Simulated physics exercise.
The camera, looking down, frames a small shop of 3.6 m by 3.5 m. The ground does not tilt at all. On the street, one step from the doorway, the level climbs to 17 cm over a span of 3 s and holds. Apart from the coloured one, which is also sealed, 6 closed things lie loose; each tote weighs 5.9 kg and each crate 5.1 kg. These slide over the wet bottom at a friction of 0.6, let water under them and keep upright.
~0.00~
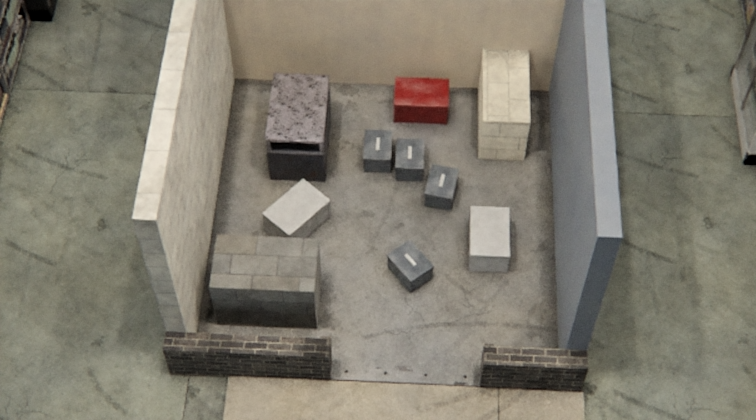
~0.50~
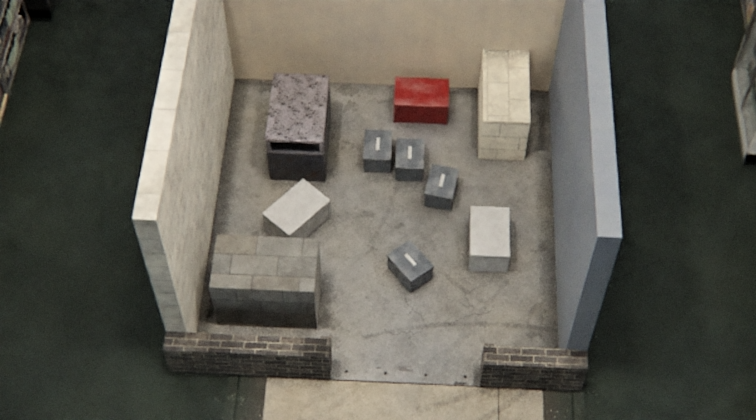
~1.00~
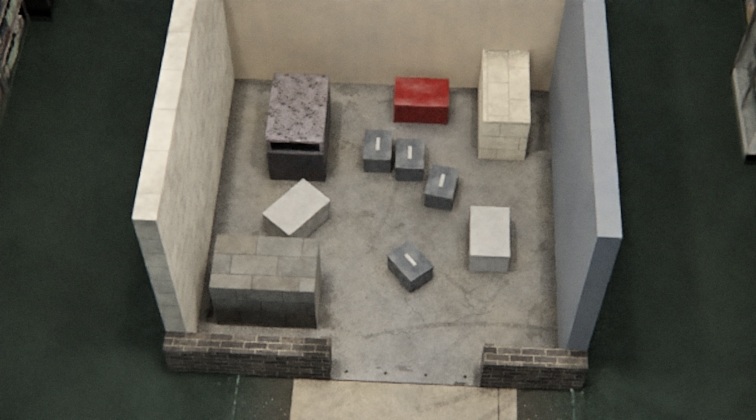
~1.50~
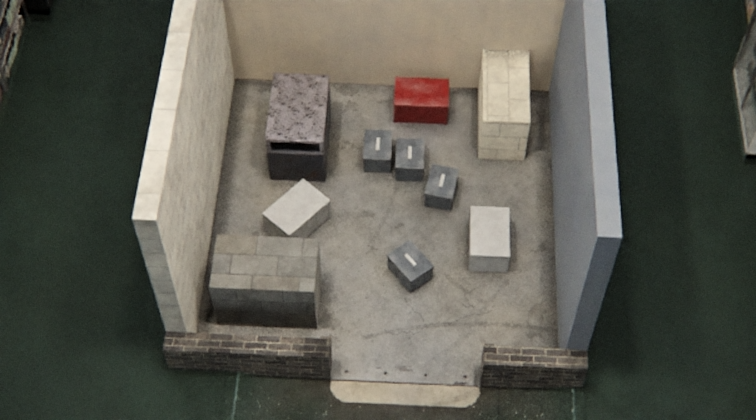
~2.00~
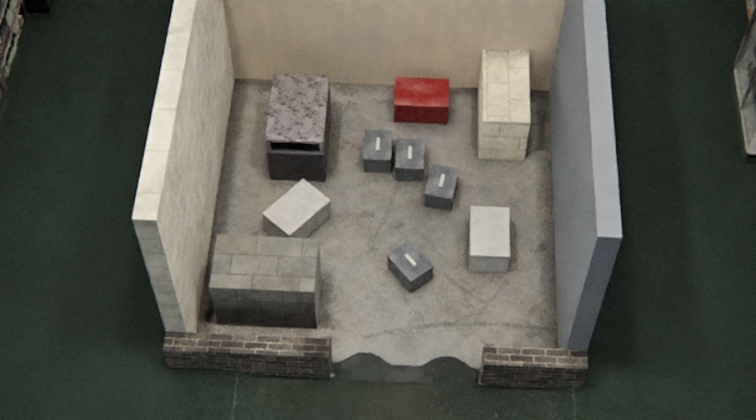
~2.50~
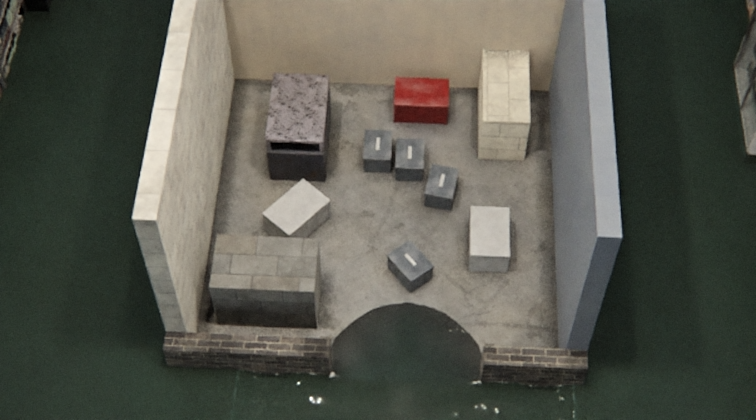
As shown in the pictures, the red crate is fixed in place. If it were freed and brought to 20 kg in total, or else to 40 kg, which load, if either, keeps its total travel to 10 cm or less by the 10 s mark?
Only 40 kg suffices.
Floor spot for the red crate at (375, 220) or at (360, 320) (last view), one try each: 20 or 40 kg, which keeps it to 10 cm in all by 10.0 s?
Taking the two spots in turn, only the heavier keeps it, then only the heavier keeps it.
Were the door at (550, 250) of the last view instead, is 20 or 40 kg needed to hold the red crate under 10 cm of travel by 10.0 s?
Short version: Only the heavy mass succeeds.
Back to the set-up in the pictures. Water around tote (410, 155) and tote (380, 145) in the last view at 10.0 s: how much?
About 11 and 12 cm.
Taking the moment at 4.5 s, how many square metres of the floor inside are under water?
About 6.5 m2.
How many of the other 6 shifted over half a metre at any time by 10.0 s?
The total is 6.
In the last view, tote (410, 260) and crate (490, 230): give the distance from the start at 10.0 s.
Shifts: 300 cm / 60 cm.
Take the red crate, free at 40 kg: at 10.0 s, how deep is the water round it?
Around 13 cm.
After 3.5 s the red crate would be 0 cm from its start with 20 kg and 0 cm from its start with 40 kg; 0 cm of water round it then.
After 4.5 s the red crate would be 0 cm from its start with 20 kg and 0 cm from its start with 40 kg; 0 cm of water round it then.
After 7.0 s the red crate would be 7 cm from its start with 20 kg and 0 cm from its start with 40 kg; 12 cm of water round it then.
After 10.0 s the red crate would be 13 cm from its start with 20 kg and 0 cm from its start with 40 kg; 13 cm of water round it then.
